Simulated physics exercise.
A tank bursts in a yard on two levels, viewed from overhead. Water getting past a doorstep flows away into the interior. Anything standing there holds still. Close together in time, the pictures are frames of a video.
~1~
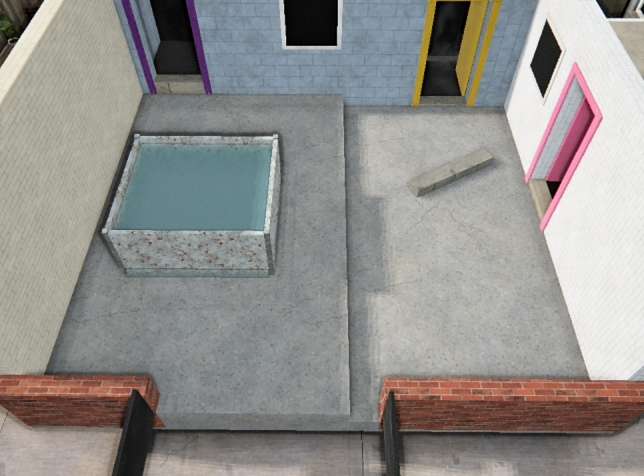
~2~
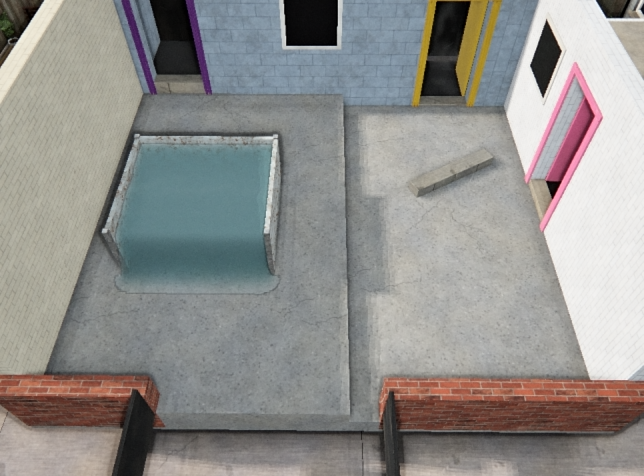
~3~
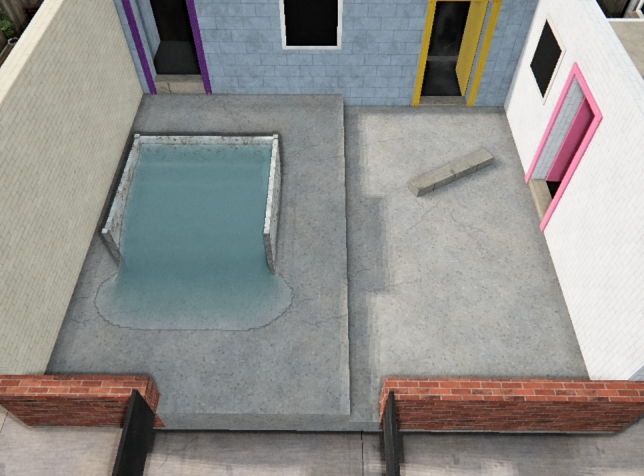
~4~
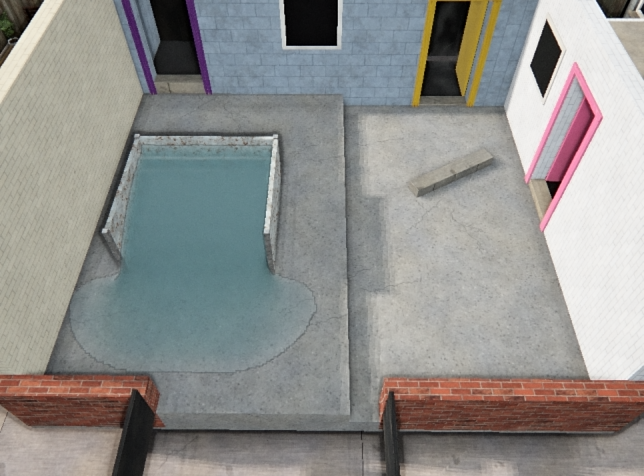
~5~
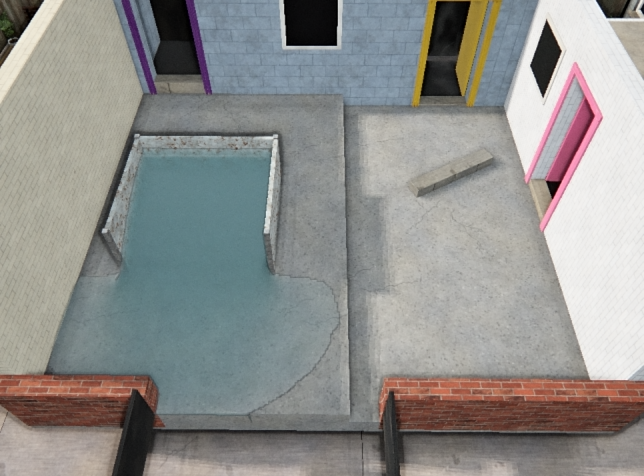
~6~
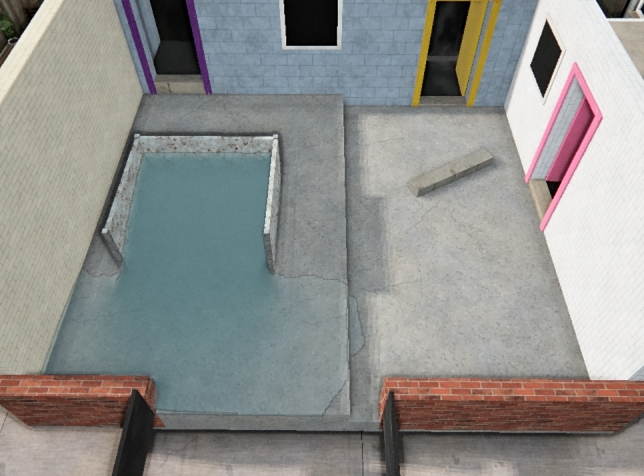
Water stands still in a stone-walled tank, then pours out where its near wall vanishes, spreading in a rounded sheet toward the viewer and rightward across the grey paving to the step's edge. The fixed view looks down on a two-level yard between pale side walls. A blue wall with purple and yellow doorways stands behind, a pink doorway right, a grey block below it, and low red brick walls in front.
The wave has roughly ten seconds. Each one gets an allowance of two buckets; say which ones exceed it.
Going through them: The purple door does not exceed it; the pink door does not exceed it; the yellow door does not exceed it.
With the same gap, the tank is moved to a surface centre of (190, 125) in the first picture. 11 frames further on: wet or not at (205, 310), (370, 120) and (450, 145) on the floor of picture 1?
First spot gets drenched, second spot stays unwetted, third spot stays unwetted.
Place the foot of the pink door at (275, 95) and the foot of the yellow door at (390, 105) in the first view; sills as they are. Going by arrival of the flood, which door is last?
I'd go with the door marked yellow.
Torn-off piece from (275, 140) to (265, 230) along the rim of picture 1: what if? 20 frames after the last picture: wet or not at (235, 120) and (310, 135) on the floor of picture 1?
In order - first: Not reached, second: Not reached.
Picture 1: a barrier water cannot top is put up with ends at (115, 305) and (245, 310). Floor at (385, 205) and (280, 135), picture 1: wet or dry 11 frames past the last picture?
The first point ends up spared and the second ends up spared.
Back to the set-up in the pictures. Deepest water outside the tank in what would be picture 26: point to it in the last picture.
Look near (143, 97).
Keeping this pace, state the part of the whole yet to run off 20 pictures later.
Roughly 54 per cent.
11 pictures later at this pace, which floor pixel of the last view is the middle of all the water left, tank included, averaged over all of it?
My pick is pixel (178, 289).
A moment on, water covers 20 % of the floor; the purple door not reached, the pink door not reached, the yellow door not reached.
Next, water covers 25 % of the floor; the purple door not reached, the pink door not reached, the yellow door not reached.
Then, water covers 35 % of the floor; the purple door wet at the sill, nothing in, the pink door not reached, the yellow door not reached.
Later, water covers 60 % of the floor; the purple door wet at the sill, nothing in, the pink door not reached, the yellow door not reached.
In the end, water covers 85 % of the floor; the purple door wet at the sill, nothing in, the pink door wet at the sill, nothing in, the yellow door wet at the sill, nothing in.
